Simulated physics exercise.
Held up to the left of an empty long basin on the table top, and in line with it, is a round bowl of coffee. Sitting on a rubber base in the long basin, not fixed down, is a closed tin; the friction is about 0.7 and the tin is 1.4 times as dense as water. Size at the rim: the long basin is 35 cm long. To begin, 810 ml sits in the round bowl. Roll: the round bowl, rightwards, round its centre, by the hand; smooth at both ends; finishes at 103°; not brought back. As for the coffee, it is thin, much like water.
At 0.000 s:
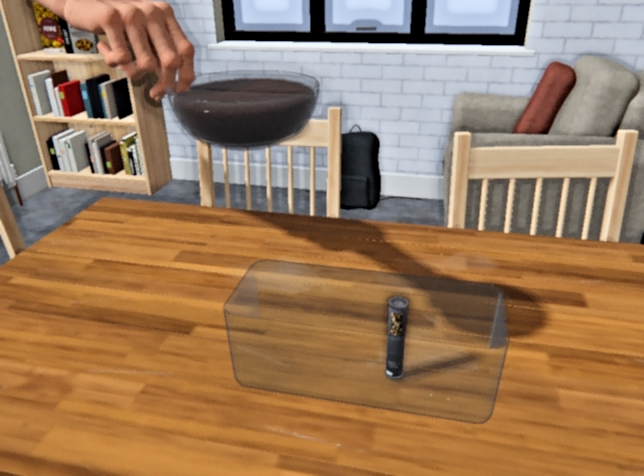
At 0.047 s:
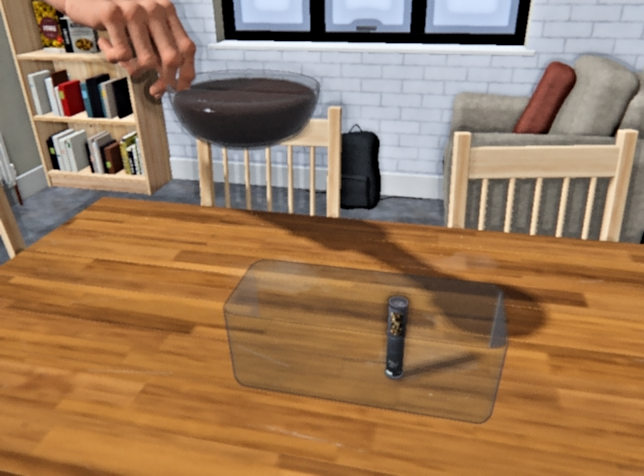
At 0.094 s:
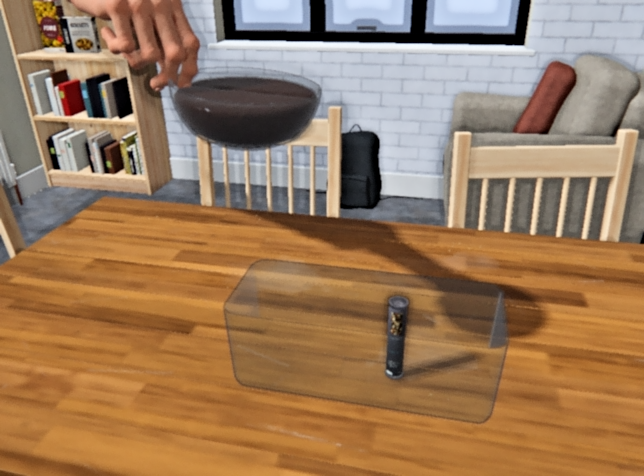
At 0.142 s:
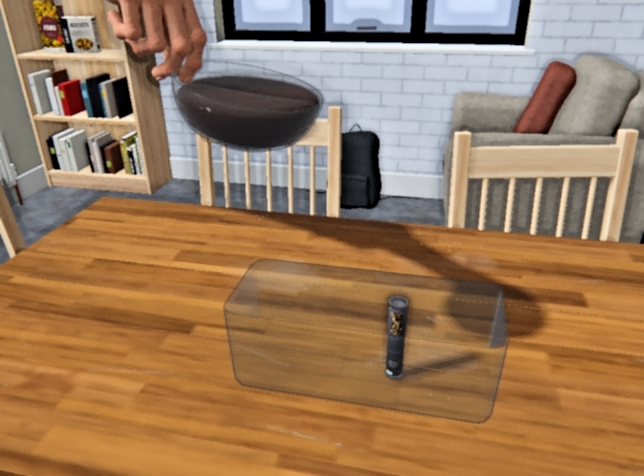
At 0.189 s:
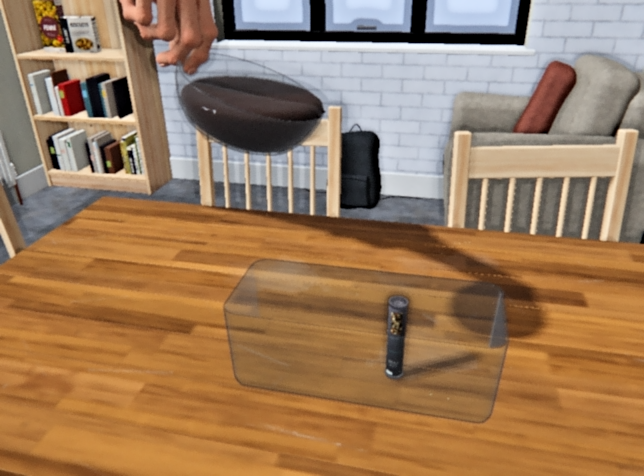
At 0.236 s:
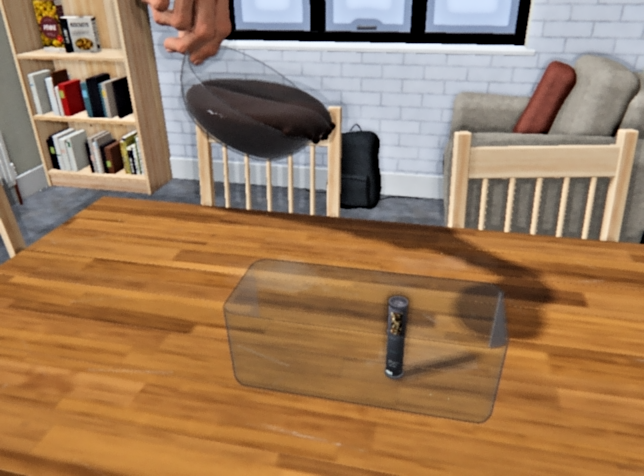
At a wooden table in a room with a bookshelf and sofa, a hand holds a clear round bowl of dark liquid left of a long transparent basin containing a small upright cylinder, then steadily tilts the bowl rightward.
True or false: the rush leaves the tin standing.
False.
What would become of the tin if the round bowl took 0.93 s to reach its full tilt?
In that case the tin stays vertical.
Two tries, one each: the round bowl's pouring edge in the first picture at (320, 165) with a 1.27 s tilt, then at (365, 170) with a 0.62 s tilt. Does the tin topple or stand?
Trial 1 - tin stays standing; trial 2 - tin stays standing.
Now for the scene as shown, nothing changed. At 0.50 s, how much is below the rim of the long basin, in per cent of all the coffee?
Around 22 percent.
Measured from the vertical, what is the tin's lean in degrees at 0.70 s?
Lean: Around 20° from upright.
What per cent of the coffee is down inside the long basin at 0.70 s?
About 90 %.
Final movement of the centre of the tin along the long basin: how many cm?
Roughly 6.5 cm.
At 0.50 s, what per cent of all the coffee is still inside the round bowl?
Portion remaining: Approx. 7 per cent.
By 0.50 s the tilt is 94° and 7 per cent is still to pour; the tin stands where it began.
By 0.70 s the tilt is 103° and 0 per cent is still to pour; the tin leans 20°.
By 0.90 s the tilt is 103° and 0 per cent is still to pour; the tin lies on its side.
By 1.12 s the tilt is 103° and 0 per cent is still to pour; the tin lies on its side.
At rest the tin lies on its side.
